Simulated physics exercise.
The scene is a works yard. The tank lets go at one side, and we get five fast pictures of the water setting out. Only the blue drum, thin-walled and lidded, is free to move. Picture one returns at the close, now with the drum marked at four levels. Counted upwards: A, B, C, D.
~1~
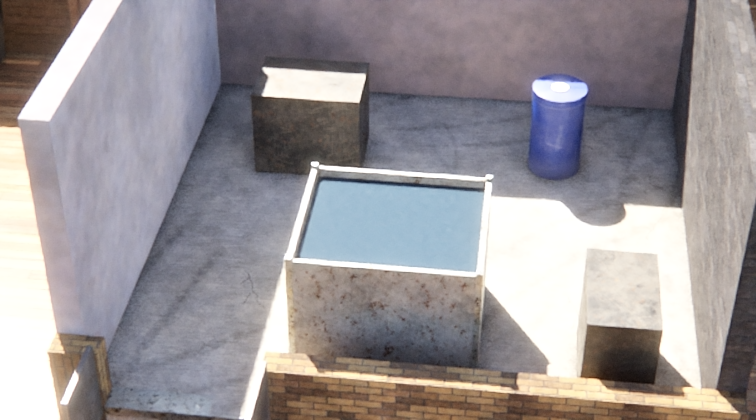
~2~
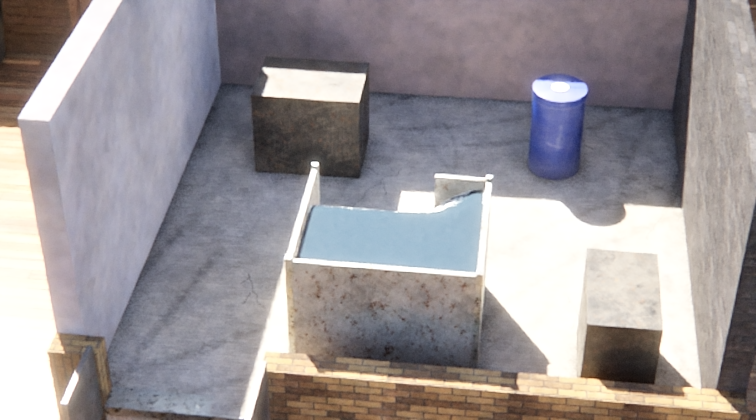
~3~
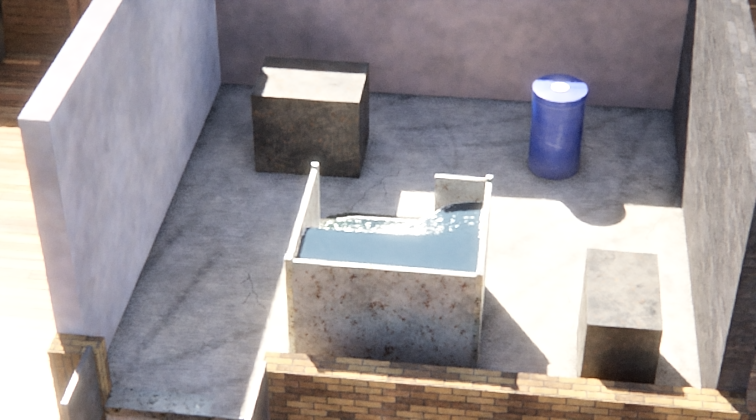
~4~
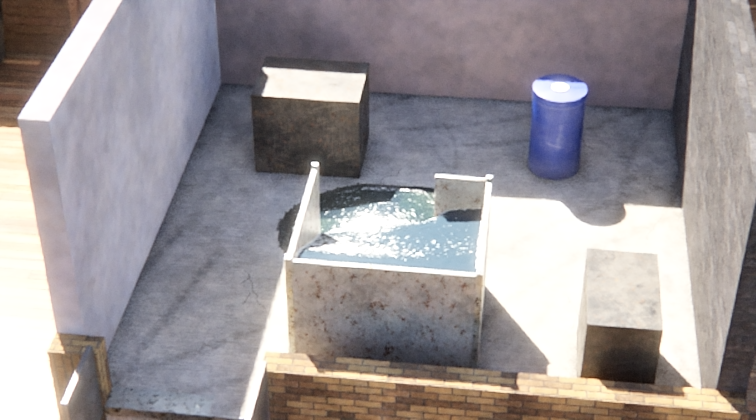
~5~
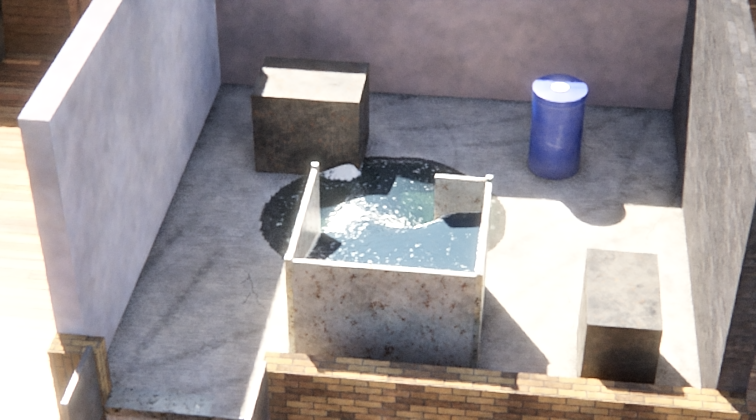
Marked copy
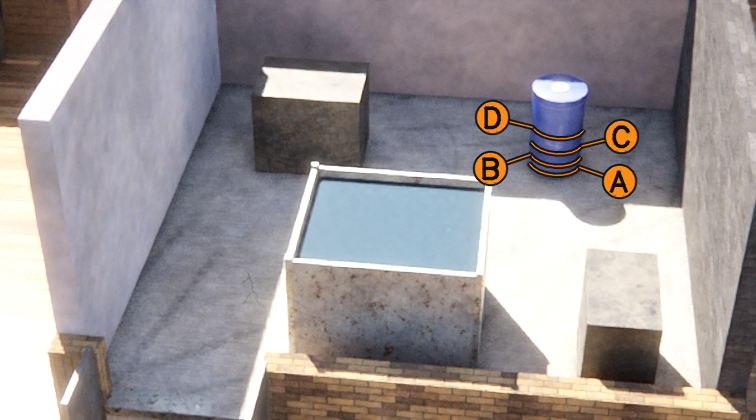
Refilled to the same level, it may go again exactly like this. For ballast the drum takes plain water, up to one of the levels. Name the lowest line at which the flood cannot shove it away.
Go for B.
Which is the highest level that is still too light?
Level A.
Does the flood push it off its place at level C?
No, that is safe.
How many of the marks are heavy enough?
Three.
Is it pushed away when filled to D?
No.
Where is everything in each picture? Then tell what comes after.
Lid of the blue drum at (561, 88); tank full, its middle at (393, 226); open gate at (185, 348).
Water covers 3 % of the ground, mostly out of sight from here.
Water covers 6 % of the ground, mostly out of sight from here.
Water covers 11 % of the ground, mostly out of sight from here.
Lid of the blue drum at (561, 88); water covers 16 % of the ground and is seen nearest the drum at (396, 161).
On the marked copy, A at (554, 175); B at (554, 166); C at (556, 153); D at (557, 138); from the bottom up A, B, C, D.
With A, it is pushed about twice its own width away.
With B, it does not move.
With C, it does not move.
With D, it does not move.
